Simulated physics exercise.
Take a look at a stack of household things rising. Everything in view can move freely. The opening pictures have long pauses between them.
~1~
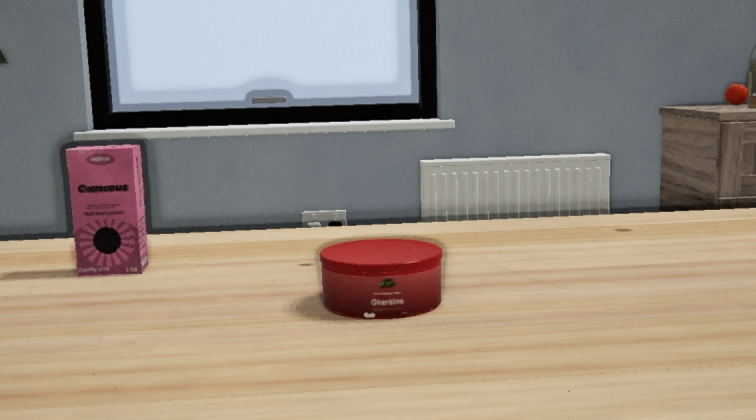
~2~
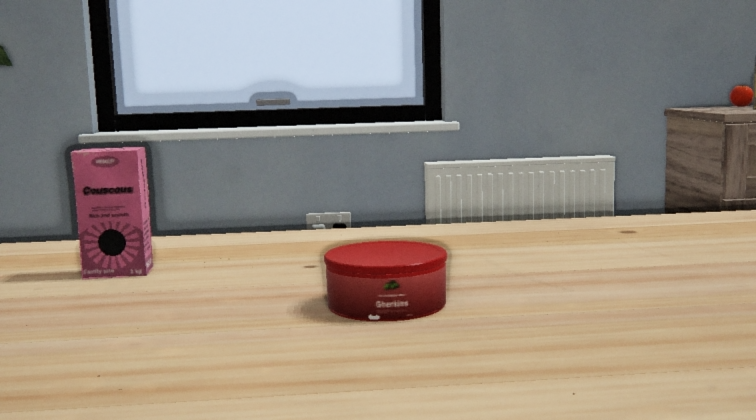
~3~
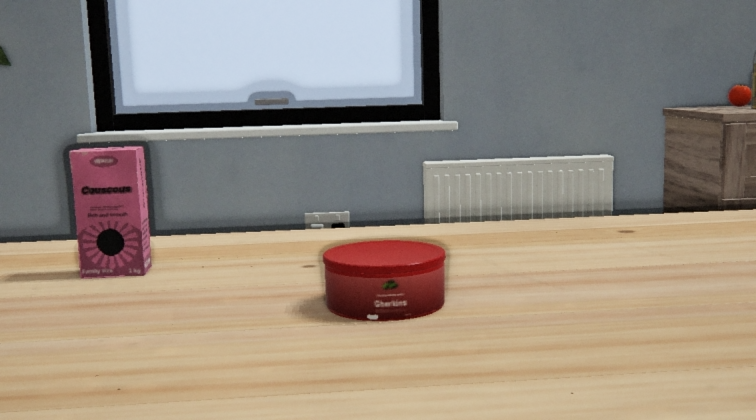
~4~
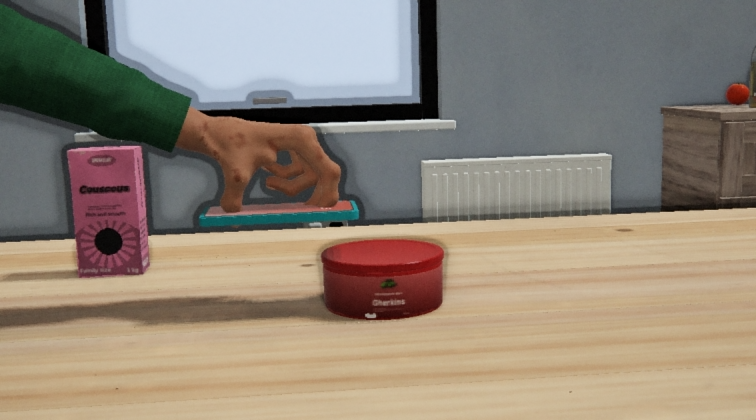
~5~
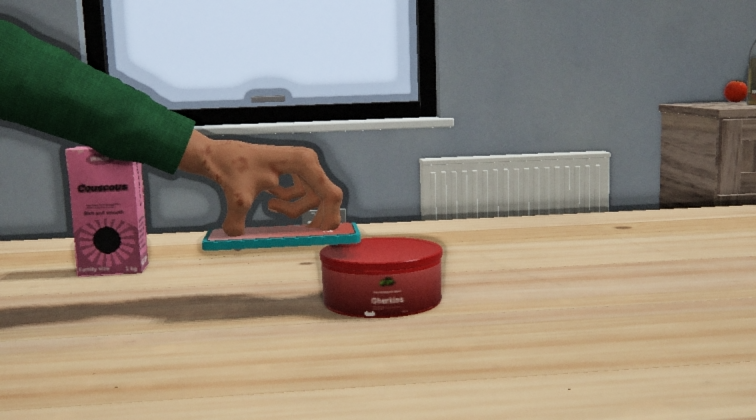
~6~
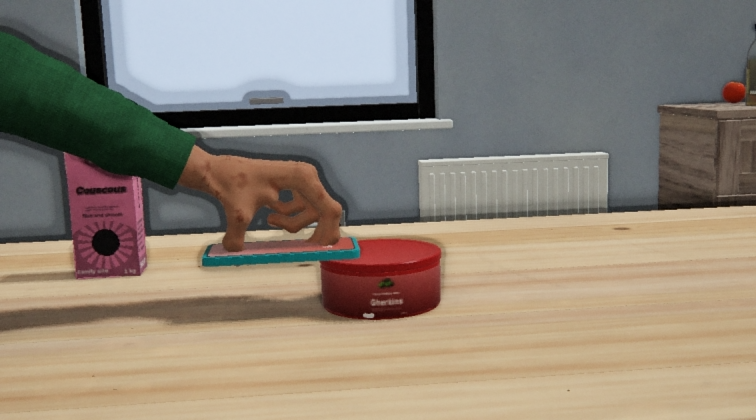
On a wooden table by a window, a pink carton and a round red tub sat still until a green-sleeved hand came in from the left and lowered a turquoise phone beside the tub's lid.
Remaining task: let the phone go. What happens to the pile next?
The pile collapses.
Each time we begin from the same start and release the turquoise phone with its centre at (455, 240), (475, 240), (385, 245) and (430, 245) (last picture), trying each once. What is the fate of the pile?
The pile goes down on try one, goes down on try two, does not fall on try three and does not fall on try four.
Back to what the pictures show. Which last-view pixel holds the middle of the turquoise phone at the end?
I'd say around (260, 278) in the last view.
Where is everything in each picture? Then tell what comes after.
In the first picture, the last thing is not in view yet; pink carton (109, 210).
In the second picture, the last thing is not in view yet; pink carton (114, 212).
In the third picture, the last thing is not in view yet; pink carton (113, 212).
The fourth picture shows coming down; turquoise phone (280, 213); pink carton (111, 211).
The fifth picture shows coming down; turquoise phone (283, 236); pink carton (109, 210).
The sixth picture shows in place under the hand; turquoise phone (282, 251); pink carton (108, 212).
Then, 0.40 s on from there, turquoise phone turned 26° from how it was put near (273, 274).
Then, 1.80 s on from there, turquoise phone turned 24° from how it was put near (264, 276).
In the end, left askew, turquoise phone; the other 2 unmoved. At the end, from the last picture's camera, turquoise phone near (259, 278). The pile loses its balance.
